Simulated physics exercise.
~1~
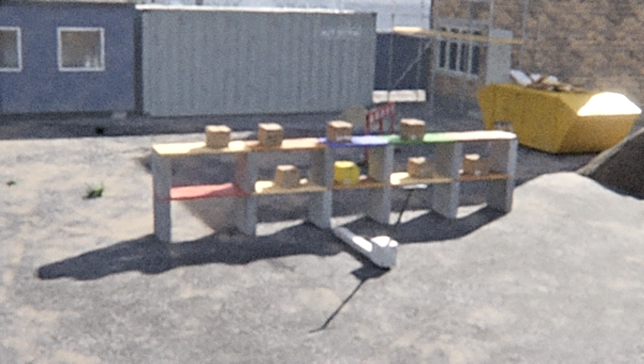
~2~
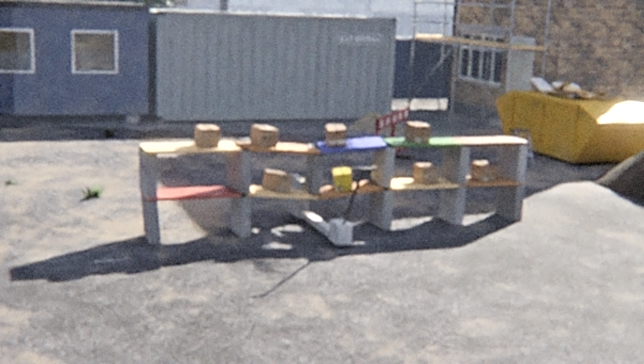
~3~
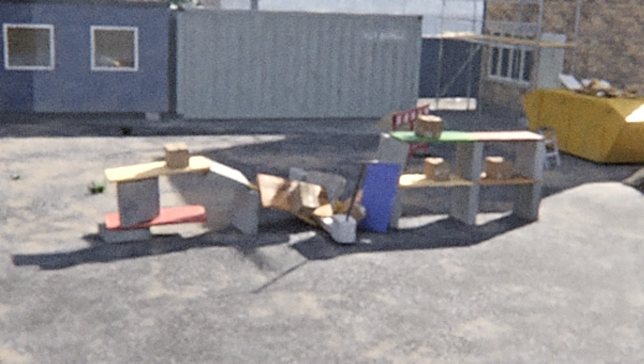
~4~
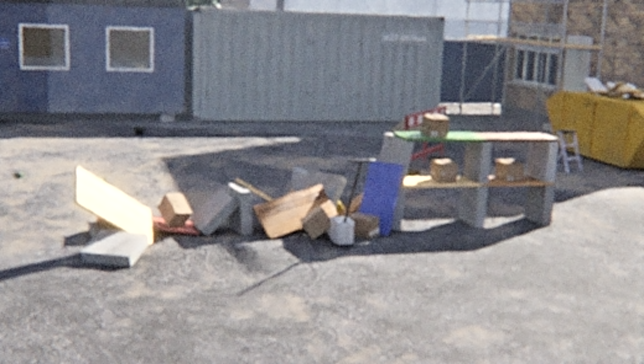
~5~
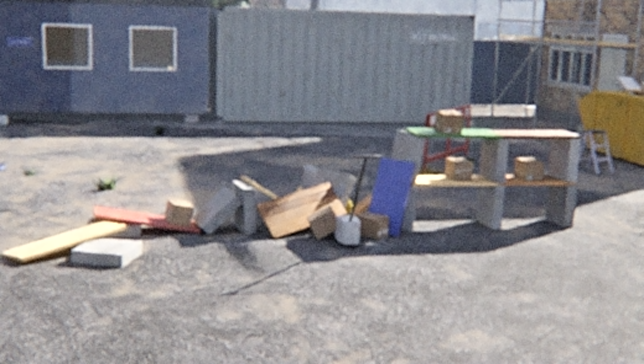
At first, a long two-tier rack of grey blocks and loose boards stands in a sunny yard, with small cartons along both tiers. A low white jack slides in toward the foot of an upright near the middle as the view drifts slightly sideways. The middle of the rack then gives way, dropping boards and cartons into a heap while the blue board tips steeply. Next the left end collapses too, its yellow board tilting up before falling flat beside the red one. Finally the left and middle lie in rubble around the still jack, the yellow carton down, while the right section with the green board stays standing with its cartons.
